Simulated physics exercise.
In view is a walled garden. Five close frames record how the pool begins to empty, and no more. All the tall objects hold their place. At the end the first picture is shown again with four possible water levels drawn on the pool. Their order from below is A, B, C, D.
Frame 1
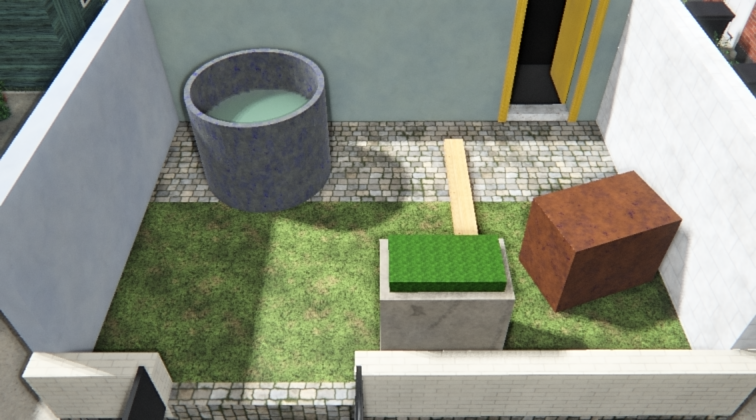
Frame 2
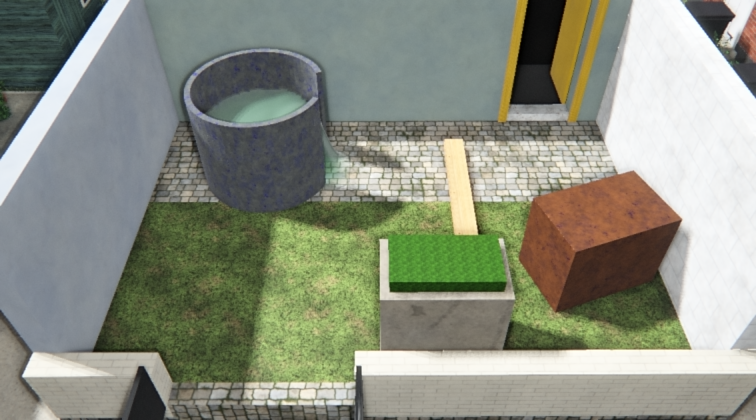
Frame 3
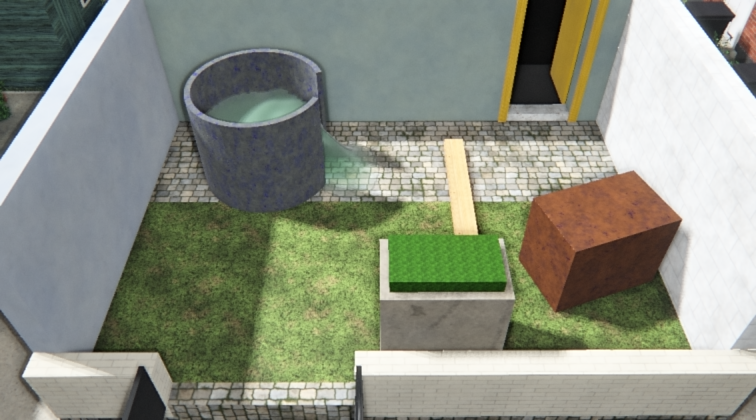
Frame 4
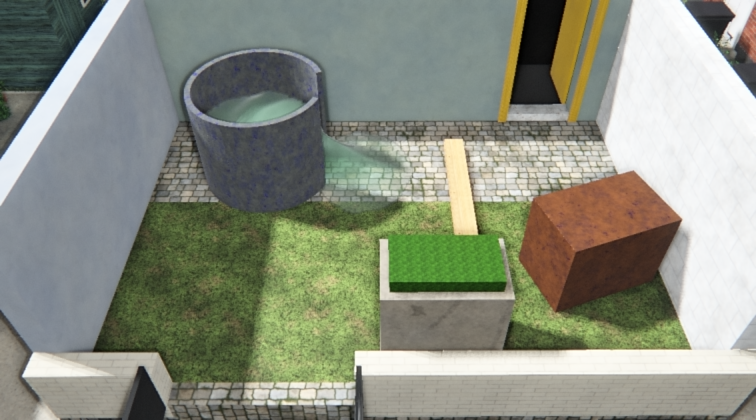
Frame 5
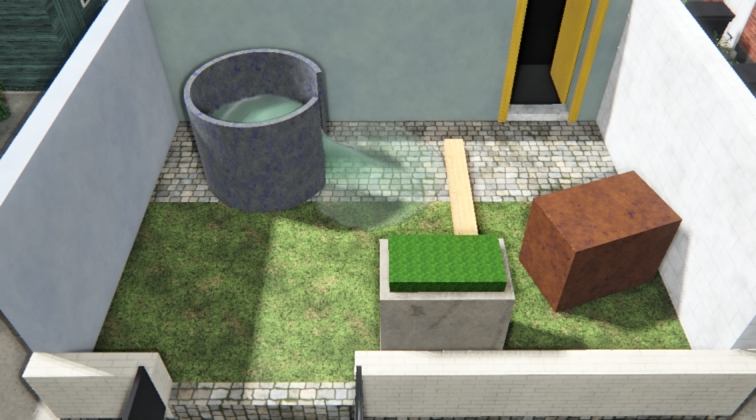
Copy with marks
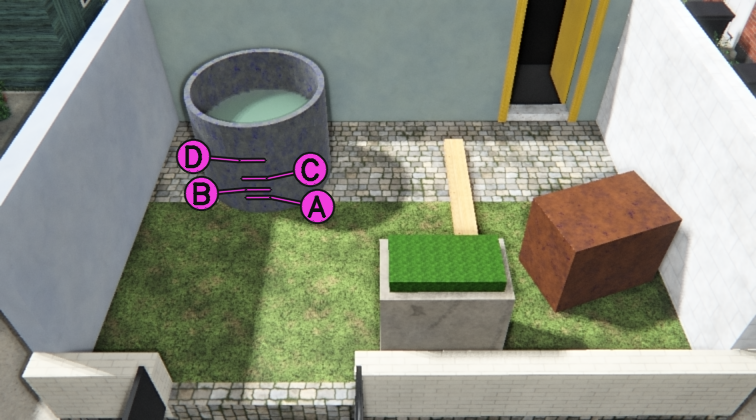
Water poured out through a gap in the right side of a round stone pool and spread rightward over the paving toward a wooden plank, then onto the grass in a walled garden.
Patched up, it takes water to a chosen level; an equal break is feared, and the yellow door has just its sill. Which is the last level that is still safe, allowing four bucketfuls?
The answer is level D.
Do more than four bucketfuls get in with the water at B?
No, that is safe.
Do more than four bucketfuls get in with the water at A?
No.
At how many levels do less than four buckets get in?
All of the four.
On the marked copy, A at (258, 197); B at (257, 189); C at (255, 178); D at (251, 160); from the bottom up A, B, C, D.
Choosing A, nothing gets over.
Choosing B, nothing gets over.
Choosing C, nothing gets over.
Choosing D, a splash gets over, under a bucket.
